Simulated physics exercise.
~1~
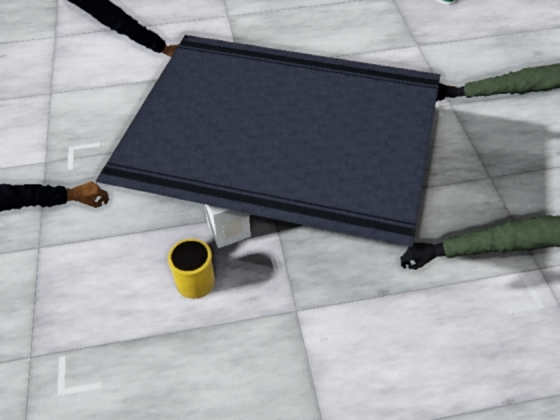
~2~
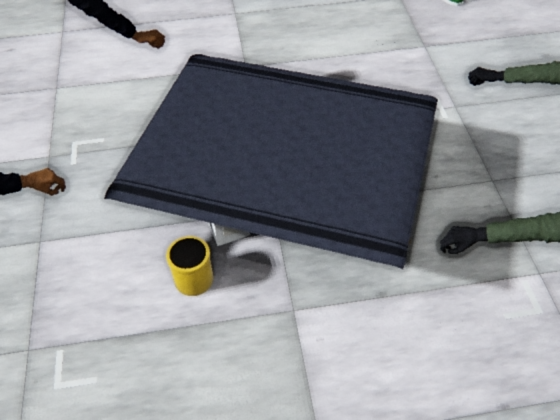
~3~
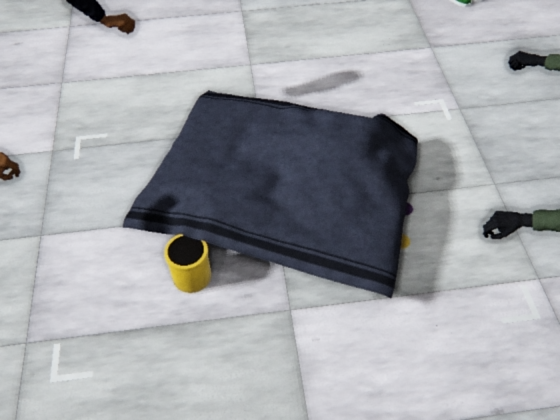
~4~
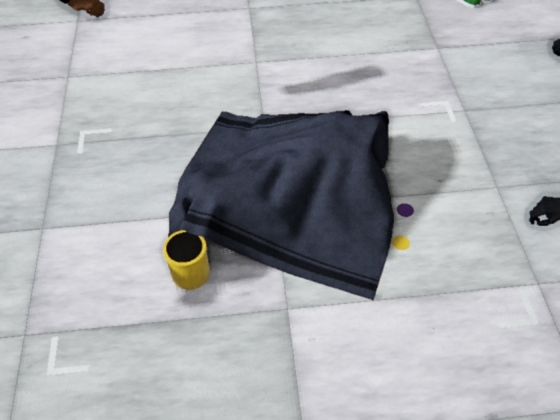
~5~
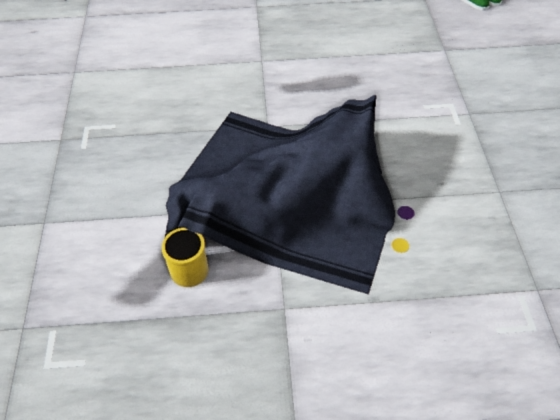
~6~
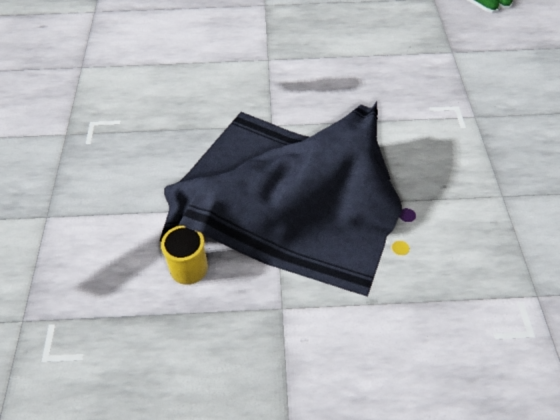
Four hands releasing a dark blanket that drops and crumples over hidden objects beside a yellow pot, two small lids staying uncovered.
